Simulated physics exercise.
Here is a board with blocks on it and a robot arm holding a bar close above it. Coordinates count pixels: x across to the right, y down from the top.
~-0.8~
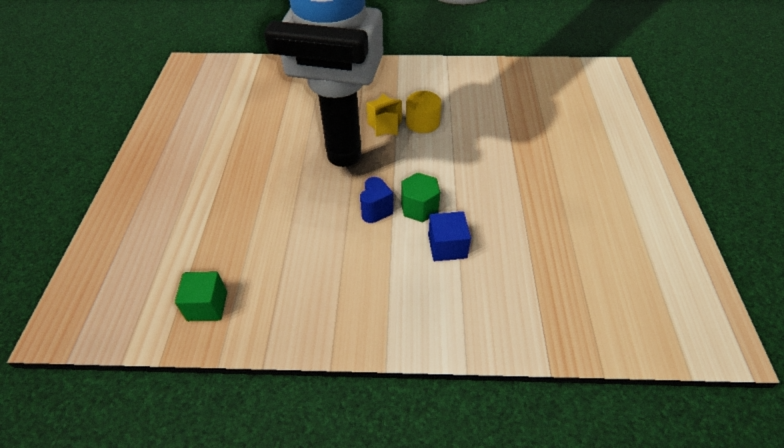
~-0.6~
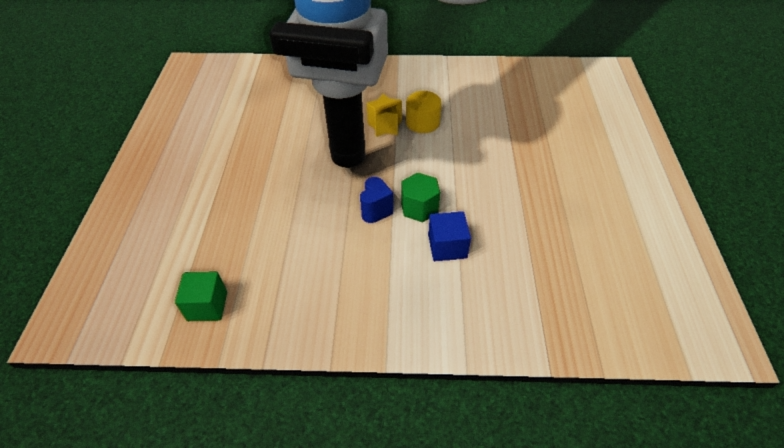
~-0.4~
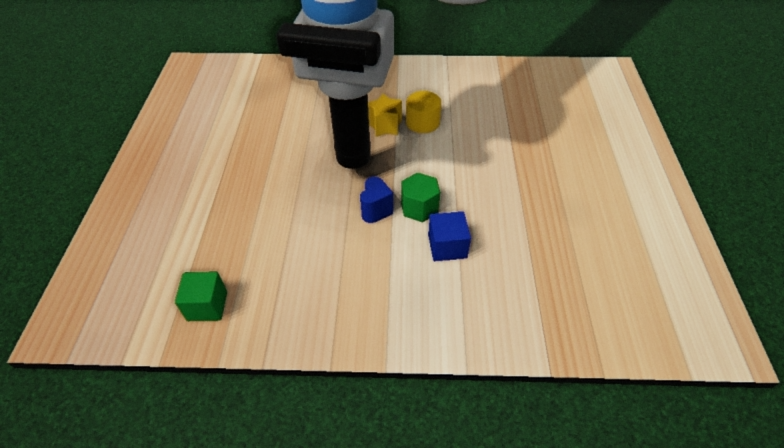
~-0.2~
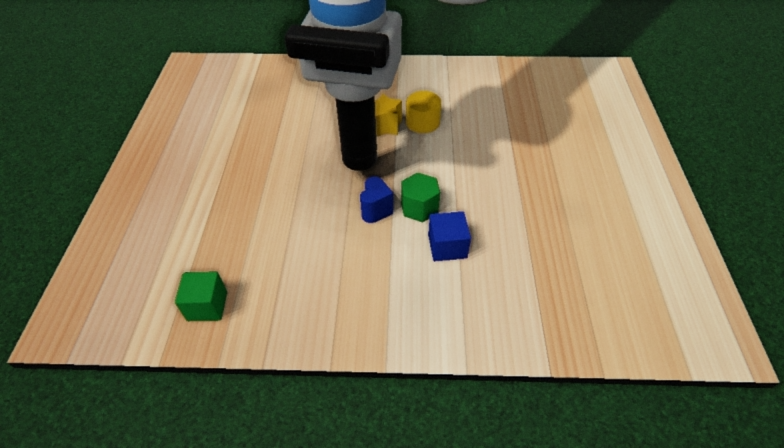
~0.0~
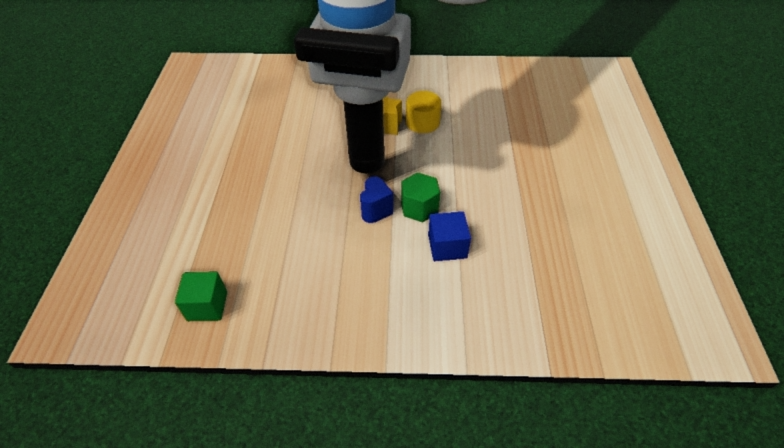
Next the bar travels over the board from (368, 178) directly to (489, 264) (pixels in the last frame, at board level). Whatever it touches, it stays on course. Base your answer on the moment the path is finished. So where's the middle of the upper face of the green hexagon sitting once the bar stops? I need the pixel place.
So, by the moment the path ends, you'll find the top centre of the green hexagon at (512, 215).
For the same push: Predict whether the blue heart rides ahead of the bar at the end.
Gone from the front.
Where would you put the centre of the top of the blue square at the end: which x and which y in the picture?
Its top middle will sit at (492, 277).
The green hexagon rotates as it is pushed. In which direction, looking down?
Anticlockwise.
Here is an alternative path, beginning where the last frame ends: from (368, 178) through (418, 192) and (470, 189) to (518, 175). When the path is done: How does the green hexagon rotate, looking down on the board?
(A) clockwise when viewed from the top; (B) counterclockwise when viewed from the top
My answer is option A.
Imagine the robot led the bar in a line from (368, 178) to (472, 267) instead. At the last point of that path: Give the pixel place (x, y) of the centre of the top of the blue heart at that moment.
It is at (389, 213).
The first path, step by step. One third of the way, bar (404, 190); blue heart (383, 206), turned 70° clockwise; green hexagon (440, 194), turned 20° anticlockwise.
Two thirds of the way, bar (446, 218); blue heart (388, 208), turned 100° clockwise; green hexagon (485, 207), turned 80° anticlockwise; blue square (469, 244), turned 30° clockwise.
At the end, bar (492, 249); blue heart (388, 208), turned 100° clockwise; yellow star block still; green hexagon (512, 215), turned 145° anticlockwise; blue square (492, 277), turned 90° clockwise.
